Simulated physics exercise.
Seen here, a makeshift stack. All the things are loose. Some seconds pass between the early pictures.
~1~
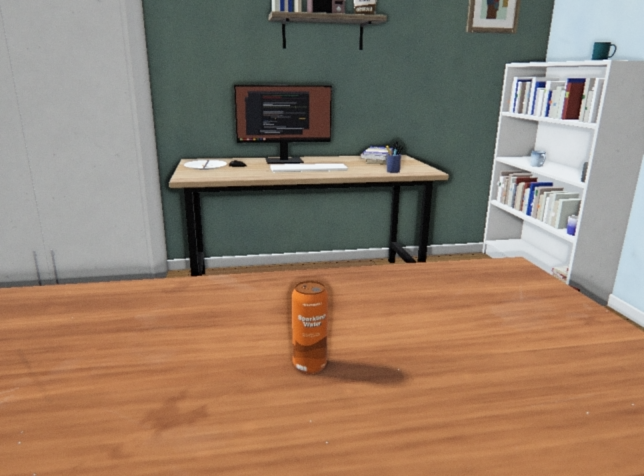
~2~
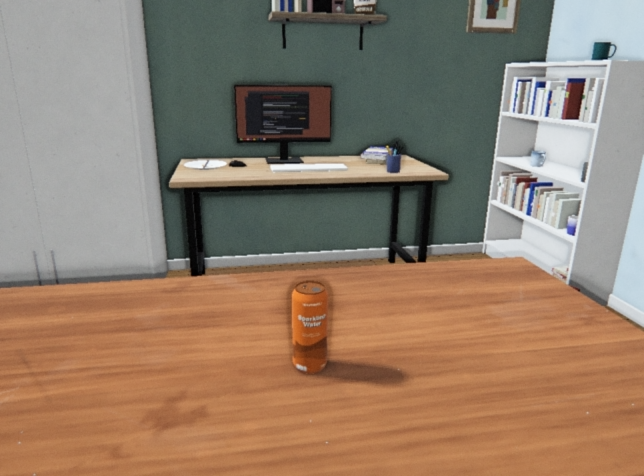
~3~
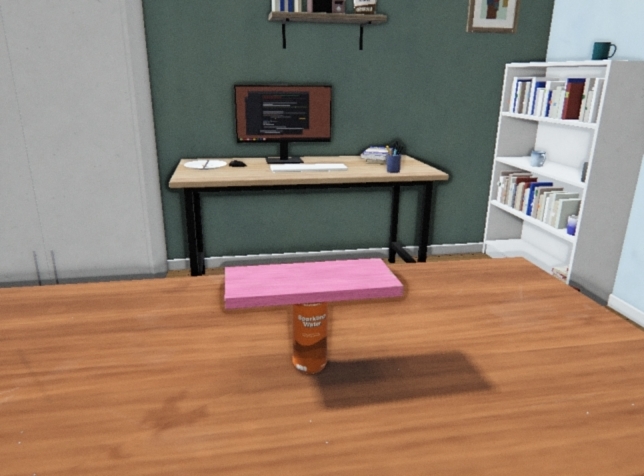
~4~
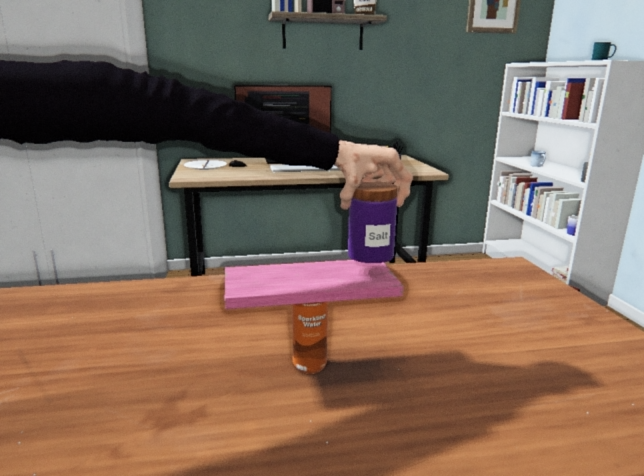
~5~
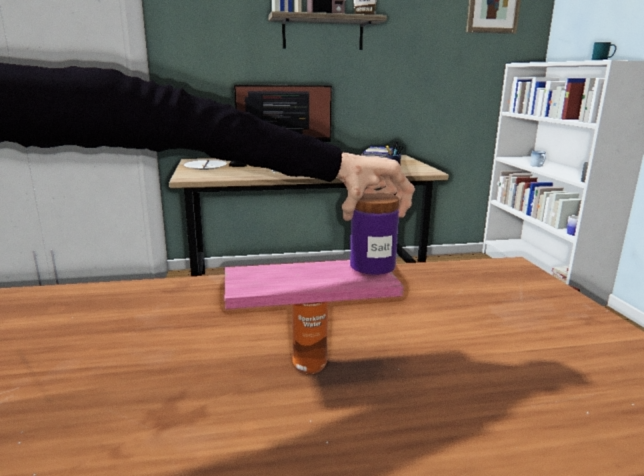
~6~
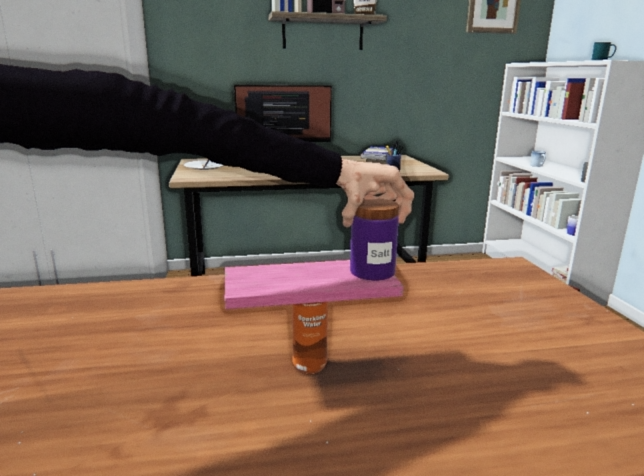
To begin with, an orange can stands alone on a wooden table, with a desk and monitor behind it. A pink board then appears lying across the top of the can. An arm in a black sleeve reaches in from the left and lowers a purple salt jar onto the board's right side, keeping hold of it.
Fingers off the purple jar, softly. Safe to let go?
The stack gives way.
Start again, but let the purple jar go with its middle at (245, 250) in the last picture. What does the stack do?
Then it comes apart.
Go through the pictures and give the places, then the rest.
In the first frame, the last thing is not in view yet; orange can (310, 328).
In the second frame, the last thing is not in view yet; orange can (310, 328).
In the third frame, the last thing is not in view yet; orange can (310, 328).
In the fourth frame, still above its spot; purple jar (372, 221); orange can (310, 328).
In the fifth frame, still above its spot; purple jar (374, 233); orange can (310, 328).
In the sixth frame, set down, still held; purple jar (374, 238); orange can (310, 328).
Then, 0.40 s on from there, purple jar now fallen; pink board turned 68° from how it was put.
Then, 0.70 s on from there, pink board now fallen.
In the end, fallen, purple jar and pink board; orange can unmoved. The stack loses its balance.
